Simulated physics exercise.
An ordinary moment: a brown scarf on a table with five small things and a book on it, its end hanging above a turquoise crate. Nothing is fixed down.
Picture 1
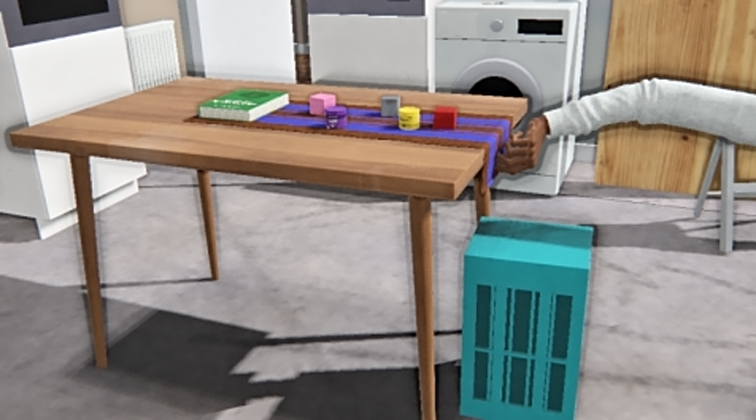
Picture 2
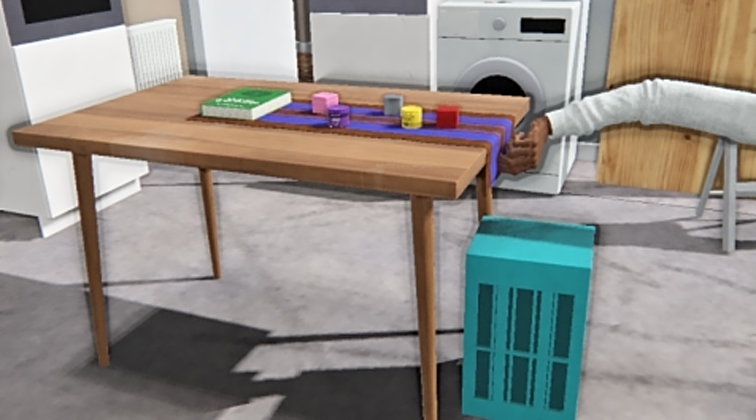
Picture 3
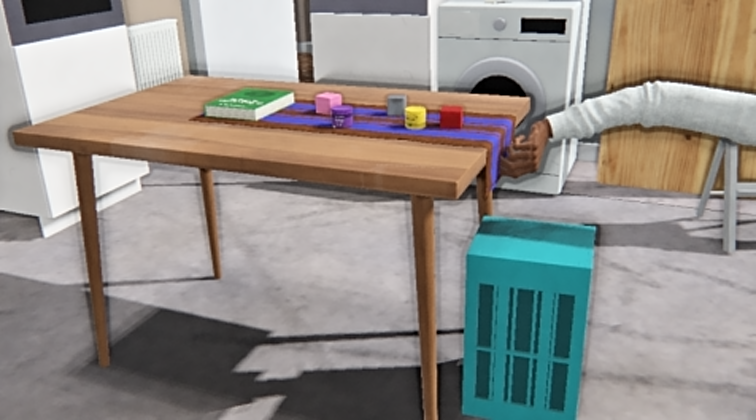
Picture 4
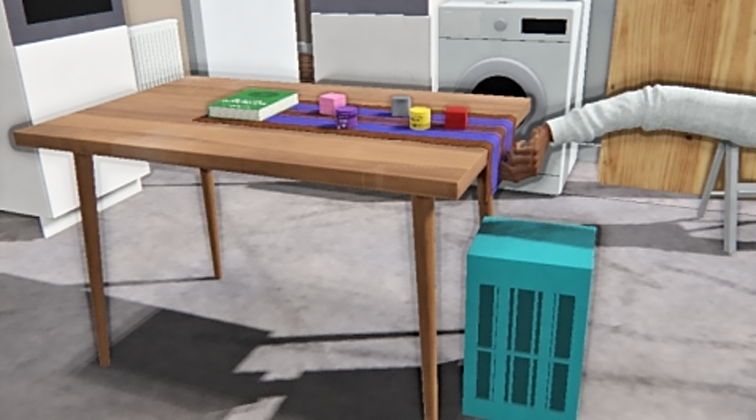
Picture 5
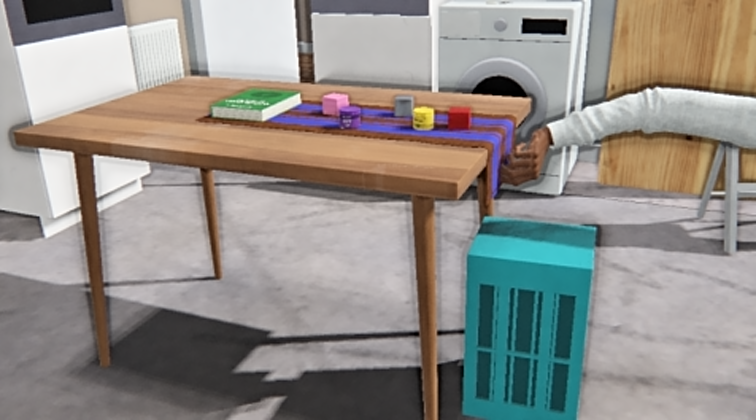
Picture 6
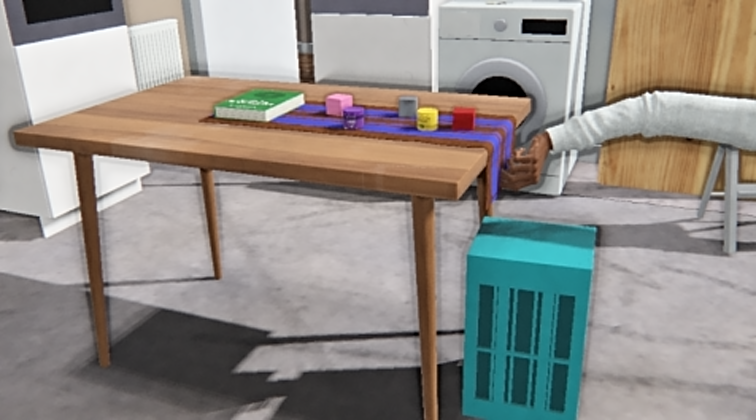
The clip opens on a striped scarf lying along a wooden table, with a green book and five small cubes and pots on it, and a hand at its hanging end above a turquoise crate. The scarf creeps slightly right, carrying everything on it along, as its end lowers a little.
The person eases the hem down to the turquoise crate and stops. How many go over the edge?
Over the edge go one.
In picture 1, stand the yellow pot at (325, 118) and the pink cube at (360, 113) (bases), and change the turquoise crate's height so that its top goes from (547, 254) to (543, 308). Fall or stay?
The yellow pot does not fall; the pink cube stays on.
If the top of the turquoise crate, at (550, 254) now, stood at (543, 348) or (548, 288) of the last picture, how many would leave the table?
It would be 4 and 2.
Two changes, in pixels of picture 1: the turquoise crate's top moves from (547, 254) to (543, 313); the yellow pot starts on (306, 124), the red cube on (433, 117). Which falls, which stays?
The yellow pot keeps its place on top; the red cube is carried off.
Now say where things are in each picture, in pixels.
Hem (481, 194); red cube (445, 109); yellow pot (409, 110); grey cube (390, 97); purple pot (335, 108); pink cube (322, 96); top of the crate (547, 254), in the first frame.
Hem (485, 194); red cube (448, 108), in the second frame.
Hem (485, 198); yellow pot (416, 109), in the third frame.
Hem (485, 202); grey cube (401, 97); top of the crate (550, 253), in the fourth frame.
Hem (486, 206); purple pot (349, 108), in the fifth frame.
Hem (485, 211); red cube (464, 110); yellow pot (427, 110); grey cube (408, 98); purple pot (353, 109); pink cube (339, 96), in the sixth frame.
Soon after, hem on the crate; all still up.
Then, hem on the crate; red cube gone.
At rest, hem on the crate; red cube gone. The table loses one.
